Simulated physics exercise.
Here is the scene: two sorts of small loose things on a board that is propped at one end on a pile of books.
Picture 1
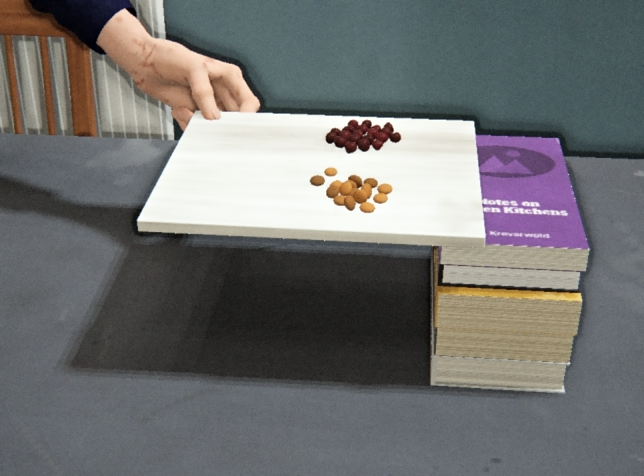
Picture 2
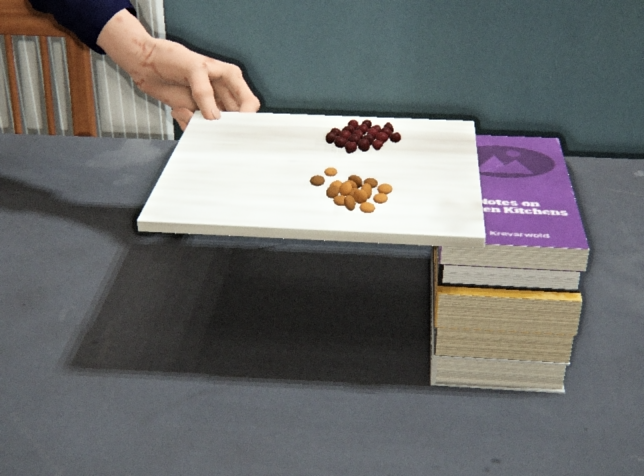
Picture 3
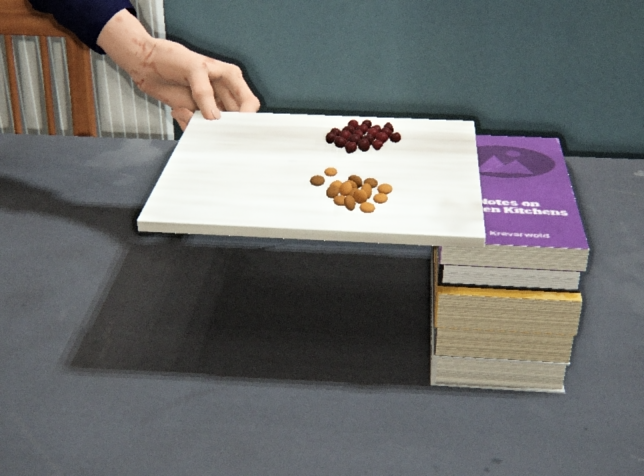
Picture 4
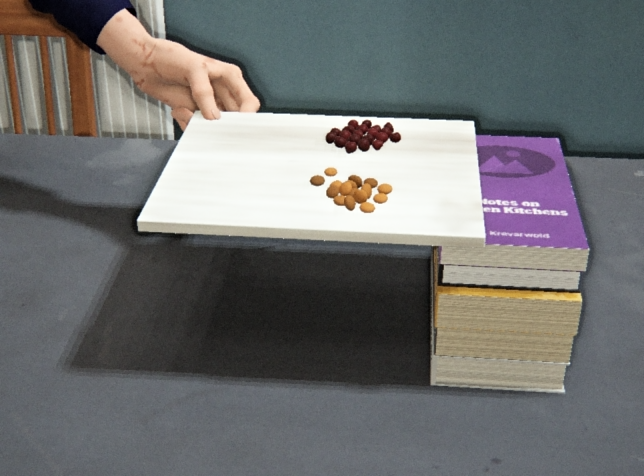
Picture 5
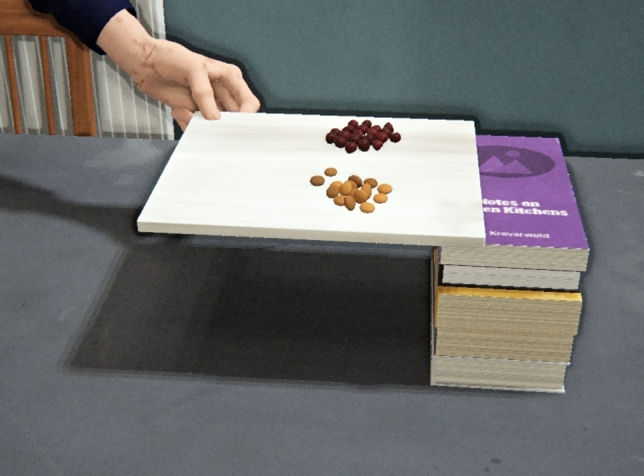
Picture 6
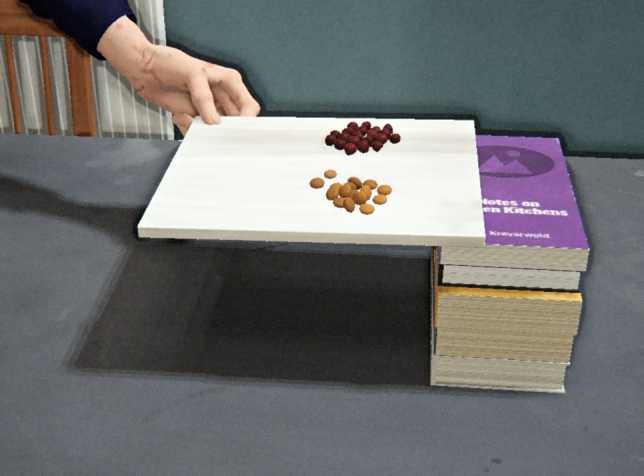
The video shows a hand holding the left end of a white board propped on a stack of books, with small dark red and tan pieces resting on it; the held end lowers very slightly while the pieces stay still.
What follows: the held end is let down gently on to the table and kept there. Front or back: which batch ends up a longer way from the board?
The back-end batch gets the longer run.
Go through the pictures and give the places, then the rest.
In the first frame, held end of the board at (151, 221), level; book pile at (504, 195), tall, over half the board's length; front batch at (353, 193), a few bits of cat kibble; back batch at (359, 136), a few dried cherries.
In the second frame, held end of the board at (151, 221), level; back batch at (359, 136).
In the third frame, held end of the board at (151, 221), level; front batch at (353, 193).
In the fourth frame, held end of the board at (151, 221), level; back batch at (359, 136).
In the fifth frame, held end of the board at (151, 222), level; front batch at (353, 194).
In the sixth frame, held end of the board at (151, 227), down by 1°; book pile at (504, 195); front batch at (353, 195), not moving; back batch at (358, 138), not moving.
Then, 0.35 s past the last view, board sloping at 11°; front batch all still on the board; back batch all still on the board.
Then, 0.80 s past the last view, board sloping at 26°; front batch all still on the board; back batch nearly all still on the board.
Then, 1.28 s past the last view, board resting at 37°; front batch mostly at the foot of the board; back batch mostly up to a board's length out.
Finally, board resting at 37°; front batch mostly at the foot of the board; back batch mostly up to a board's length out; the back batch has gone farther.
